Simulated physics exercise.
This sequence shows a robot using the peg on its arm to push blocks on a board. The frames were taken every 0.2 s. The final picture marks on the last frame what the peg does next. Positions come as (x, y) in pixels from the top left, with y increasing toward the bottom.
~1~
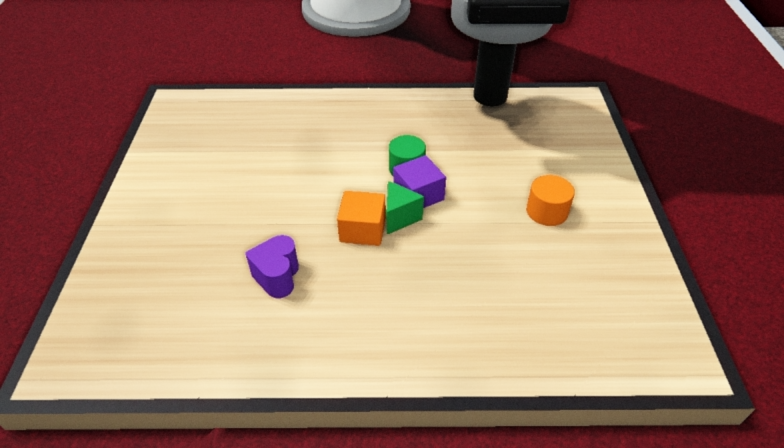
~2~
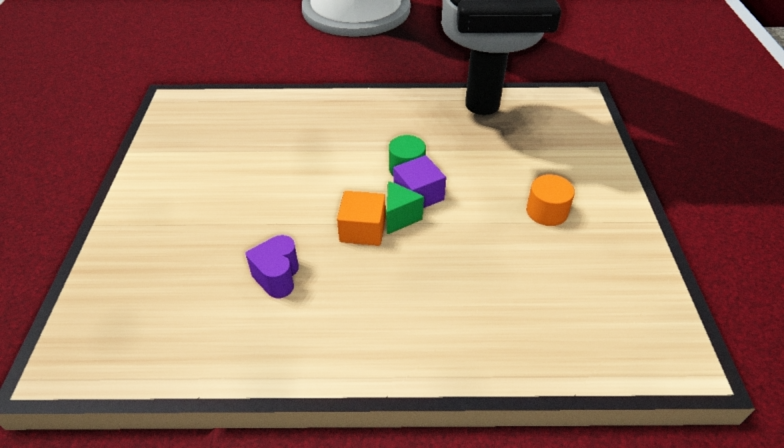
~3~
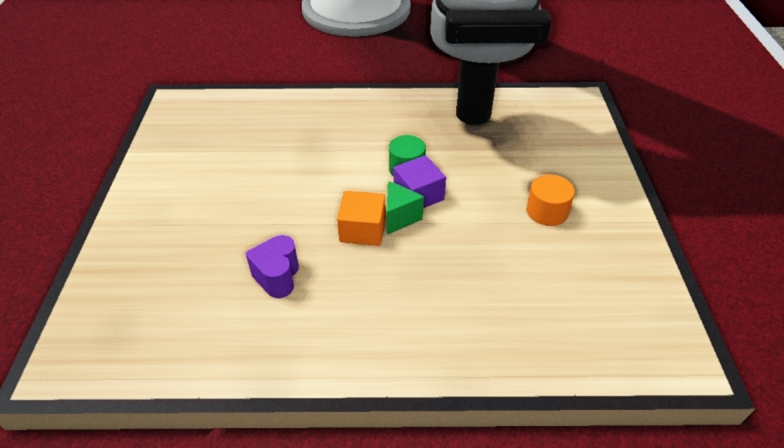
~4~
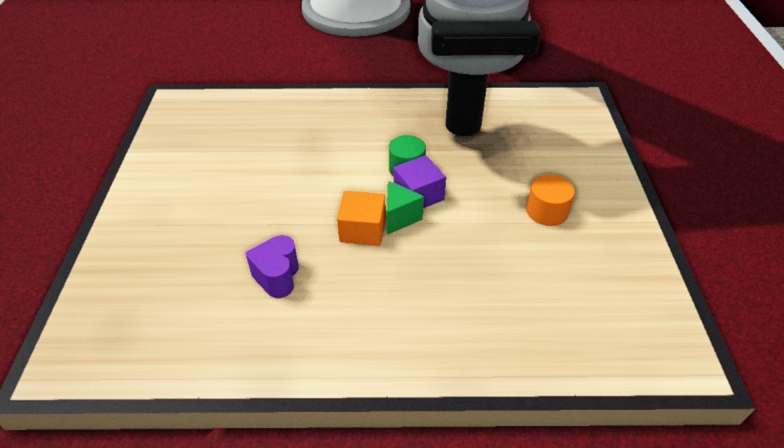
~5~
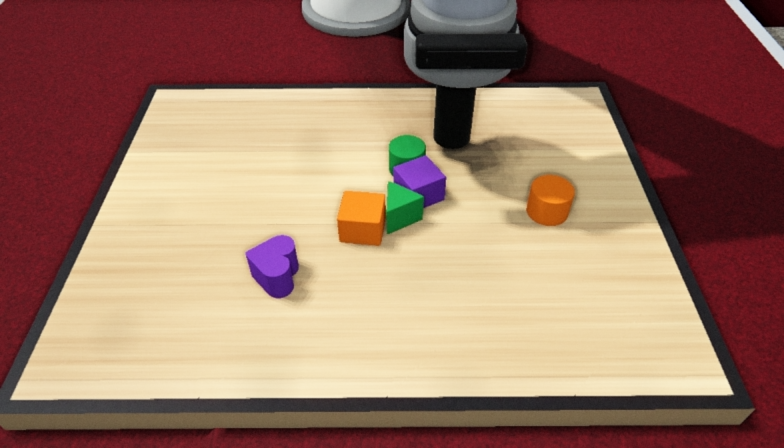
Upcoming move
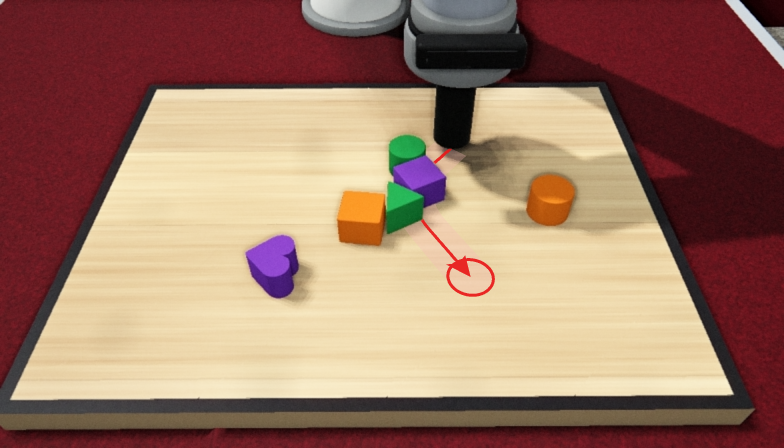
A robot arm's black peg moves a short way down and left from the board's top edge, nearing the clustered green cylinder and purple block, while the orange blocks, green triangle and purple heart all stay still.
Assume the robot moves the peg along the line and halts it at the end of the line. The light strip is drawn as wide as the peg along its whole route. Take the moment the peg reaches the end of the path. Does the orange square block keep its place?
In short: Yes.
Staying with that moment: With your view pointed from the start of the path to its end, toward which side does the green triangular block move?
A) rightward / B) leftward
A.
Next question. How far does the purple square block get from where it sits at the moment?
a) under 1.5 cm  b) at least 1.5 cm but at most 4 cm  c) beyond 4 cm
Option c.
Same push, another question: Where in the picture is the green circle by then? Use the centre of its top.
The middle of its top is at (377, 159).
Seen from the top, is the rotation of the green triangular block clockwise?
Going by the path, yes.
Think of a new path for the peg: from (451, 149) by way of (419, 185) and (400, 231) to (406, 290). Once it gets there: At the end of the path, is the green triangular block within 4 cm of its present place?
No
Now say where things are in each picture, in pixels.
In the first picture, lower end of the peg at (490, 97), tops of blocks, orange square block at (362, 206), green triangular block at (400, 195), green circle at (407, 146), purple square block at (420, 171).
In the second picture, peg at (482, 105), blocks as before.
In the third picture, peg at (473, 115), blocks as before.
In the fourth picture, peg at (463, 126), blocks as before.
In the fifth picture, peg at (452, 138), orange square block at (362, 206), green triangular block at (400, 195), green circle at (407, 146), purple square block at (420, 171).
The drawn path runs from (451, 149) via (417, 183) and (429, 229), ending at (471, 277).
On the path given first. One third of the way, peg at (417, 173); green triangular block at (396, 212); green circle at (378, 158); purple square block at (416, 193), turned 25° anticlockwise.
Two thirds of the way, peg at (430, 218); green triangular block at (394, 259); green circle at (377, 159); purple square block at (423, 239), turned 35° anticlockwise.
At the end, peg at (472, 266); orange square block not moved; green triangular block at (388, 272), turned 25° clockwise; green circle at (377, 159); purple square block at (427, 264).
